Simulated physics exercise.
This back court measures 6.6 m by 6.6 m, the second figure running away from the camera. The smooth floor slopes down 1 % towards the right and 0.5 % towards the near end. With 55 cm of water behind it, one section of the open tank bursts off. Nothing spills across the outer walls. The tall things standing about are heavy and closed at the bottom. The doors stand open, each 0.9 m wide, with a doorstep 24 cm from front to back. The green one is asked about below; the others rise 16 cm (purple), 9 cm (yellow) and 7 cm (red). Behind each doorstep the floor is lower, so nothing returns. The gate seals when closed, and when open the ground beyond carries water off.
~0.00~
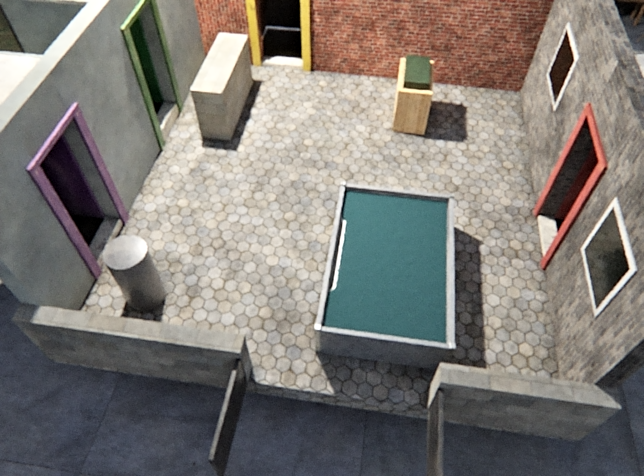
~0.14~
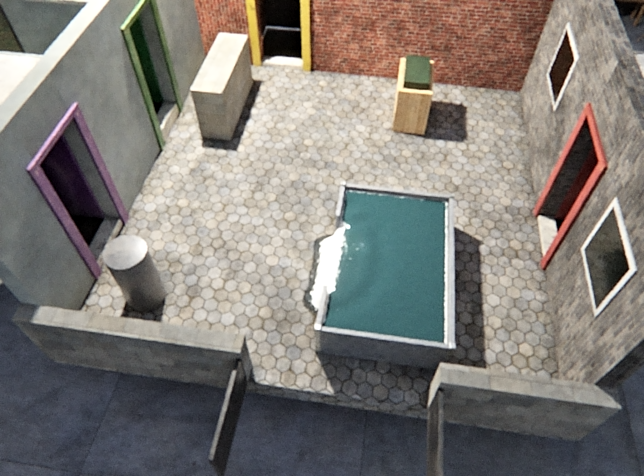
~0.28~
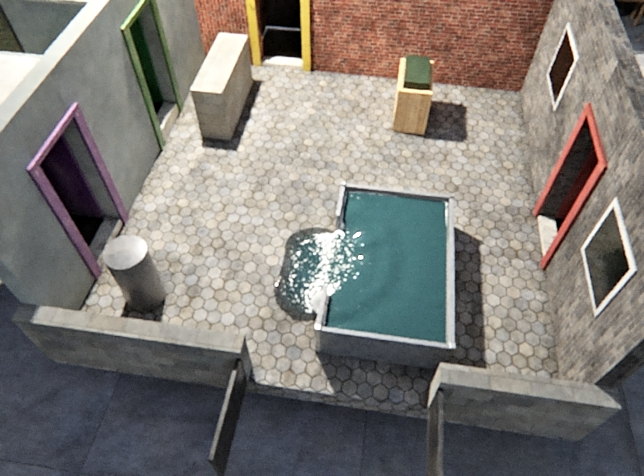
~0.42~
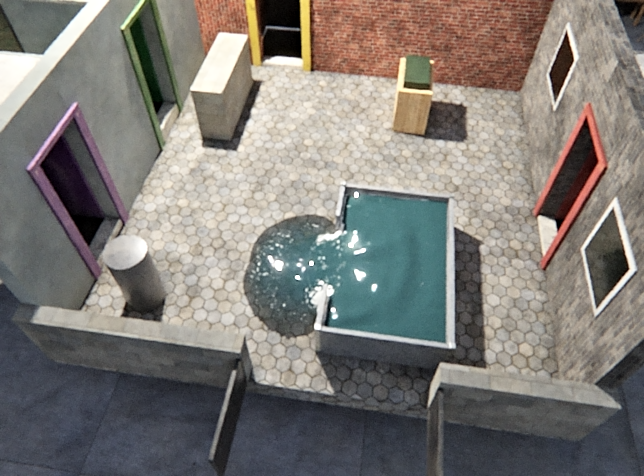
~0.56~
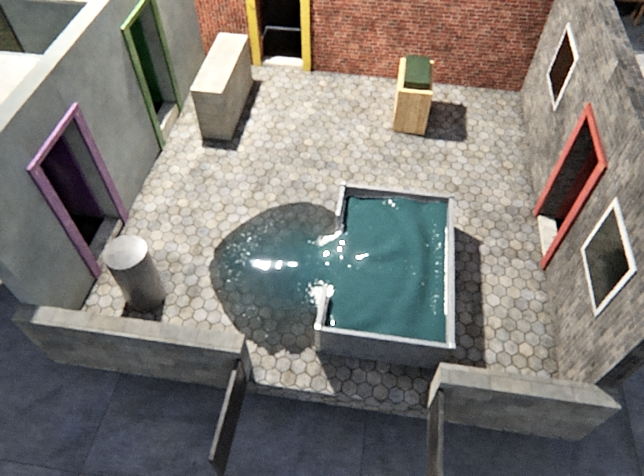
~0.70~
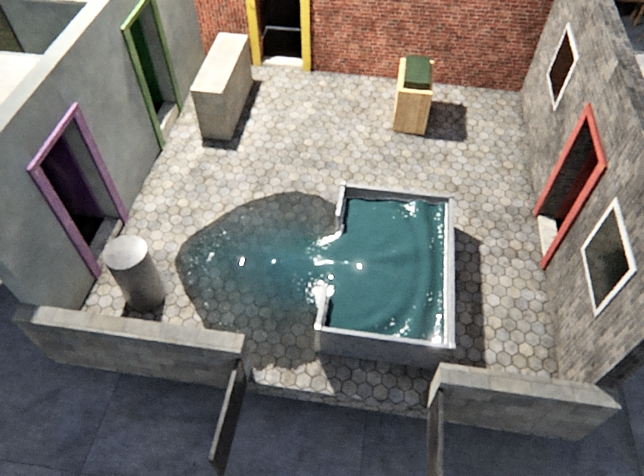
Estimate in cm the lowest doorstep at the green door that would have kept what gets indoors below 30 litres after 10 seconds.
Some 6.5 cm above the ground.
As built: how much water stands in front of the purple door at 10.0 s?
Some 5.5 cm.
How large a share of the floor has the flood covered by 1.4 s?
Near 25 per cent is wet.
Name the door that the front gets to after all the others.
Last comes the red one.
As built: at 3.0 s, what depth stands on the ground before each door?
In cm: Purple 21, green 12, yellow 0, red 0.
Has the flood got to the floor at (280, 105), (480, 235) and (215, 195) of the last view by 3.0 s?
In turn: Still dry, still dry, wet.
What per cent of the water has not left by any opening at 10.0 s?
Some 92 per cent remains.
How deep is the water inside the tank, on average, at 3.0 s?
Some 25 cm.
After 1.4 s water covers 25 % of the floor, deepest (28 cm) near (321, 270); it has not reached the green door.
After 3.0 s water covers 35 % of the floor, deepest (25 cm) near (79, 313); 12 cm at the green door, 0 litres in over its 26 cm doorstep.
After 10.0 s water covers 85 % of the floor, deepest (10 cm) near (364, 90); 8 cm at the green door, 0 litres in over its 26 cm doorstep.
At the green door as built, the water arrived by 2.1 s and peaked near 12 cm at 2.8 s.
Run again over the same 10 s with other heights there, 38 litres in over 6 cm, 12 litres over 8.5 cm. The limit of 30 litres is kept from about 6.5 cm up.
